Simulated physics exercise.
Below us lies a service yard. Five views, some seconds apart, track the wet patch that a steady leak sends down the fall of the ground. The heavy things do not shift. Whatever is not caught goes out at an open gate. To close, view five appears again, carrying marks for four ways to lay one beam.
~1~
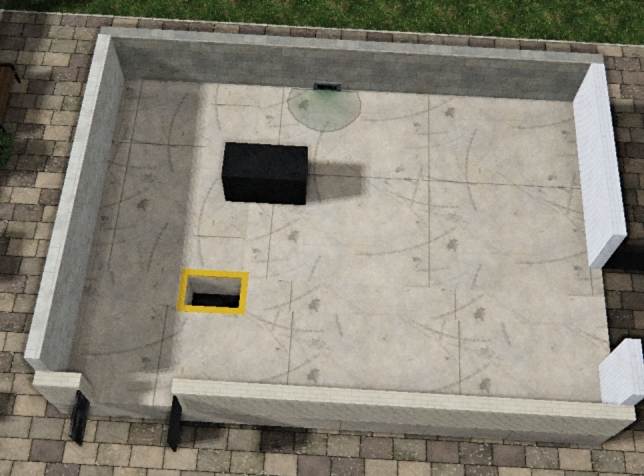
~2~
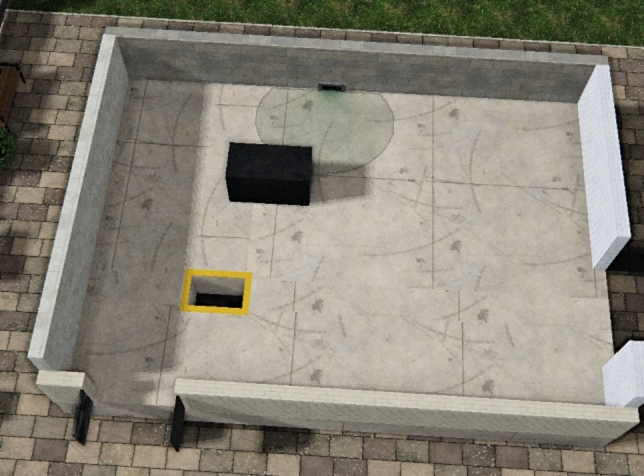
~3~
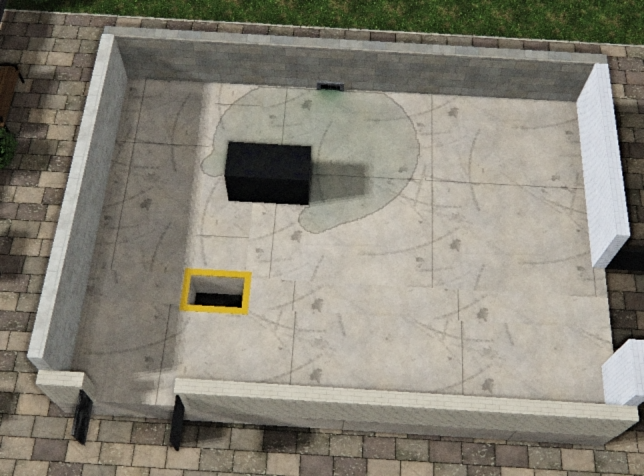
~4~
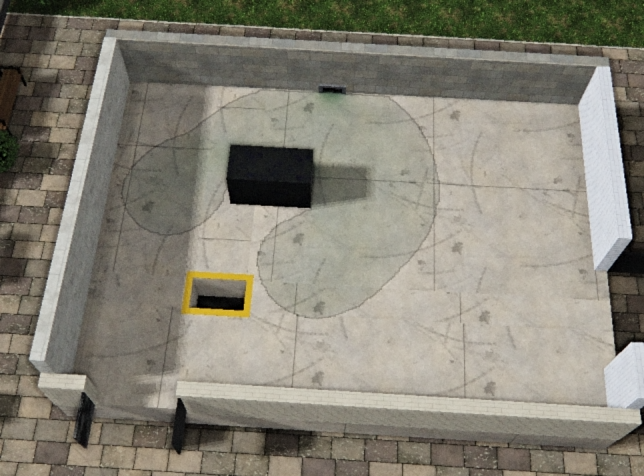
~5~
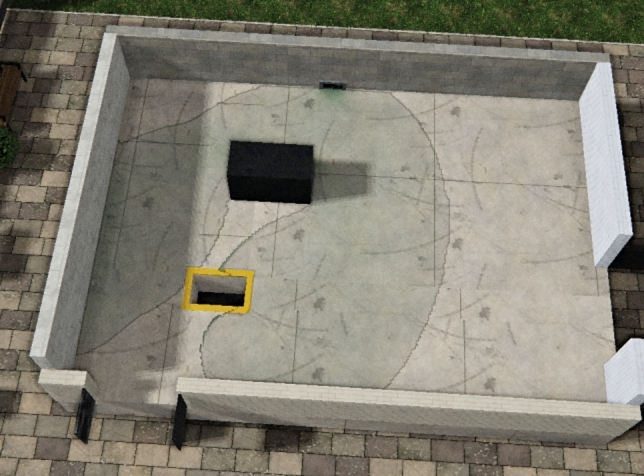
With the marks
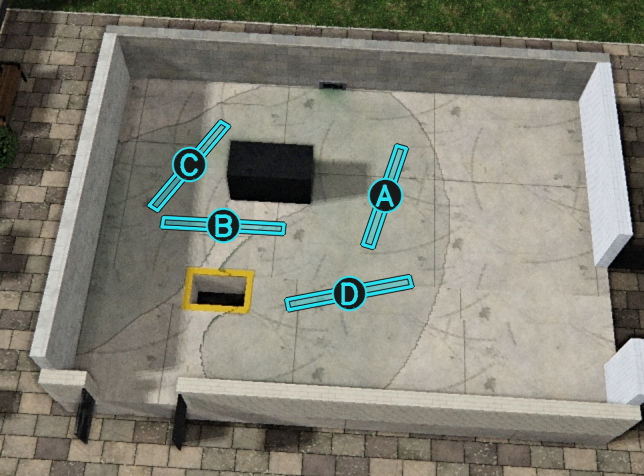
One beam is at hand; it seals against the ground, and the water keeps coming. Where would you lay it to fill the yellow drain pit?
D works best here.
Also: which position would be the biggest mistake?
Position B.
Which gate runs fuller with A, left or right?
The left one.
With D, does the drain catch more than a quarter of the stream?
Yes, it does.
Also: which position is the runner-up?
Position C.
On the marked copy, A from (367, 246) to (401, 147); B from (162, 222) to (283, 228); C from (153, 207) to (224, 124); D from (287, 304) to (410, 281).
Choosing A, about 10 % of the stream runs into the yellow drain pit, about 88 % out by the gates.
Choosing B, about 6 % of the stream runs into the yellow drain pit, about 92 % out by the gates.
Choosing C, about 15 % of the stream runs into the yellow drain pit, about 83 % out by the gates.
Choosing D, about 32 % of the stream runs into the yellow drain pit, about 67 % out by the gates.
